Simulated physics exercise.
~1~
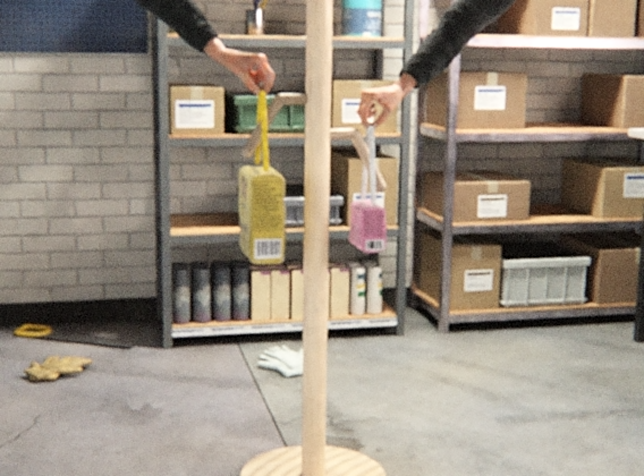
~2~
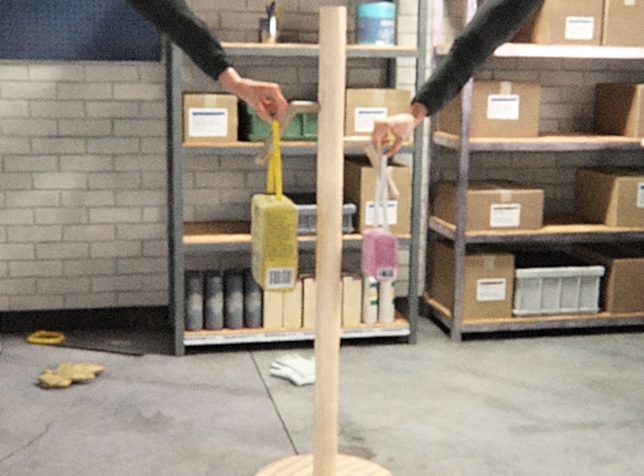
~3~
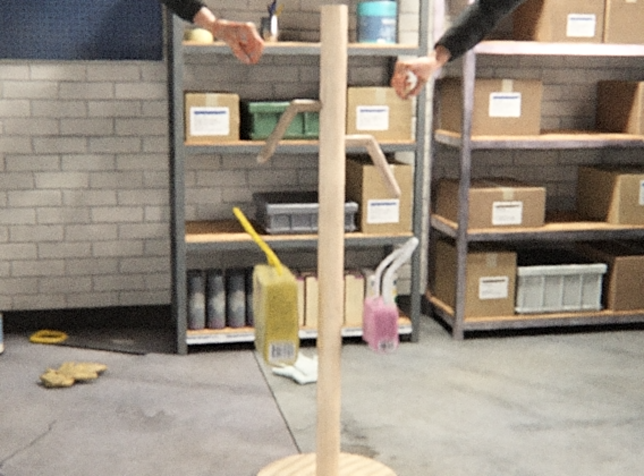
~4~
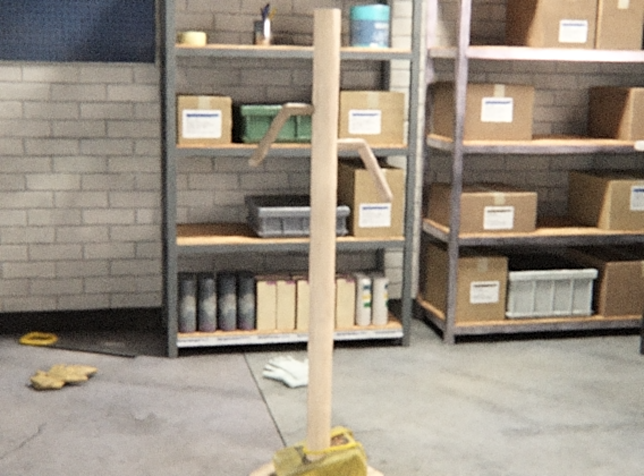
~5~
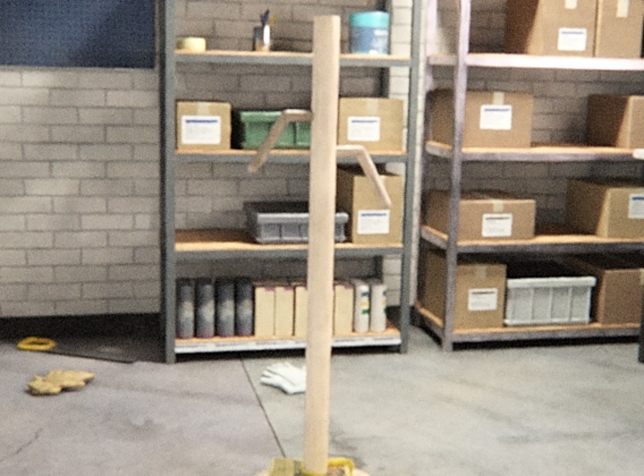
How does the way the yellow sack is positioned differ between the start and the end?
At the start the yellow sack hangs upright by its loop from a hand, and at the end it lies on its side at the foot of the post.
